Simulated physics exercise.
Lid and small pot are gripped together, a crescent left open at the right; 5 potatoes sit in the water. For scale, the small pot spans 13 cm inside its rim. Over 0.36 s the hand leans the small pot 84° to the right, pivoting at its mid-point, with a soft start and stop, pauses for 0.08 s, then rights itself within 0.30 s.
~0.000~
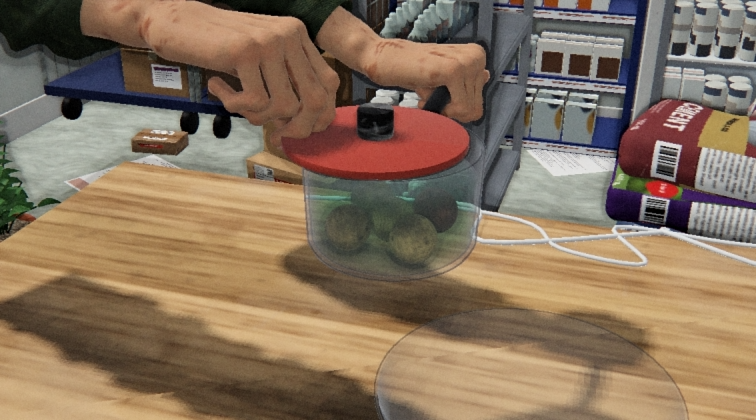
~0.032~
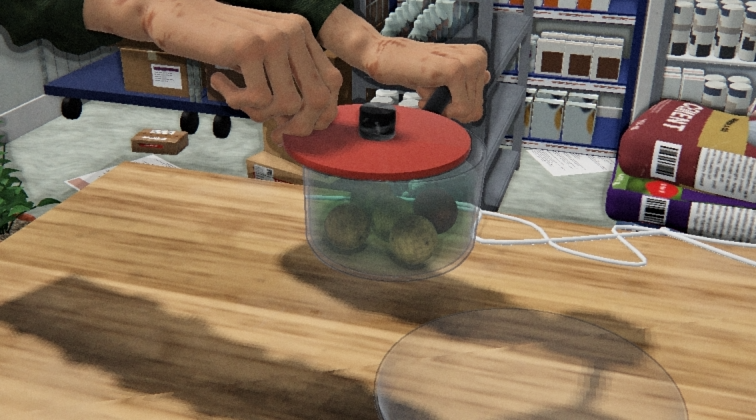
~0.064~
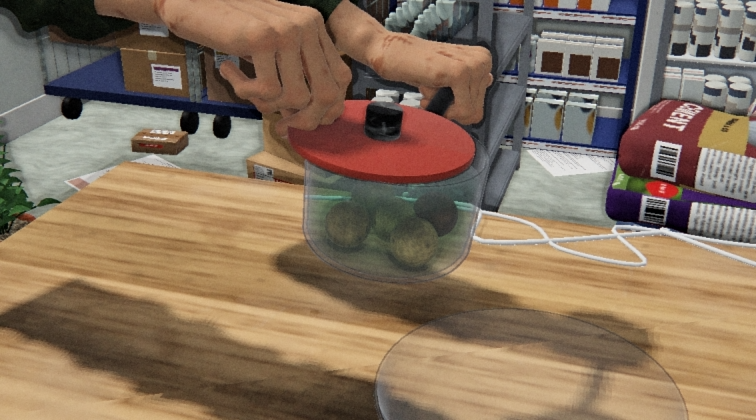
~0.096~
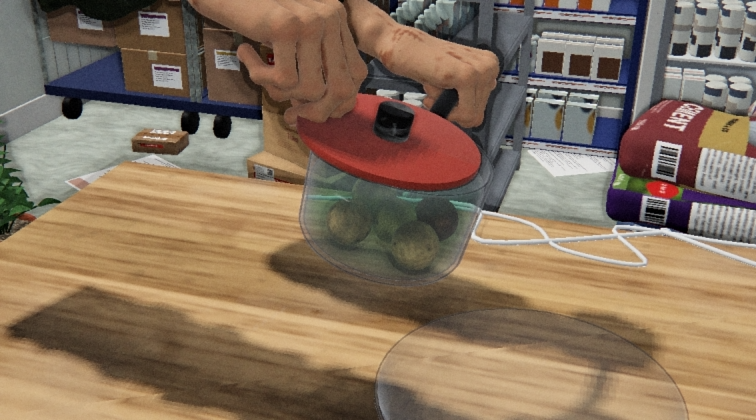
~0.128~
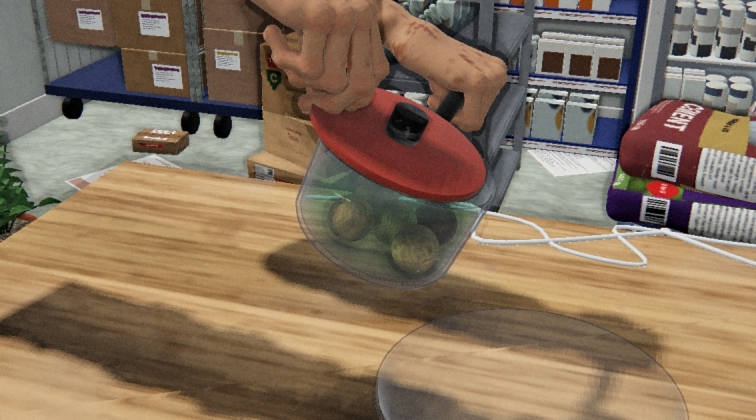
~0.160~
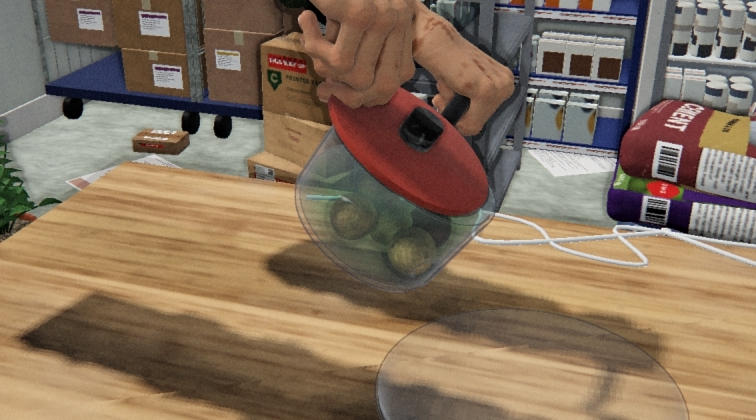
At first, two hands hold a clear small pot level above a wooden table, its red lid on and round, brownish potatoes in the water inside. The hands then lean pot and lid together to the right, slightly at first, then more steeply, until both are strongly slanted and the potatoes have shifted.
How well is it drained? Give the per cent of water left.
Some 50 per cent remains.
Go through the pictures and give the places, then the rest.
In the first picture, tilt 0°; pouring edge (482, 159); surface from (313, 162) to (477, 183); the lid's edge is at (465, 148), 10 mm short of the rim.
In the second picture, tilt 2°; pouring edge (483, 161); surface from (313, 162) to (478, 184).
In the third picture, tilt 6°; pouring edge (487, 169); surface from (314, 160) to (480, 186).
In the fourth picture, tilt 14°; pouring edge (490, 182); surface from (316, 159) to (484, 189).
In the fifth picture, tilt 24°; pouring edge (493, 198); surface from (316, 158) to (489, 195).
In the sixth picture, tilt 35°; pouring edge (491, 216); surface from (312, 157) to (494, 204); 1 per cent is over the edge; the lid's edge is at (483, 199), 10 mm short of the rim.
By 0.31 s the tilt is 80° and 83 per cent of the water is still in the small pot.
By 0.41 s the tilt is 84° and 68 per cent of the water is still in the small pot.
By 0.53 s the tilt is 67° and 55 per cent of the water is still in the small pot.
By 0.65 s the tilt is 17° and 50 per cent of the water is still in the small pot.
At rest 50 per cent of the water is still in the small pot.
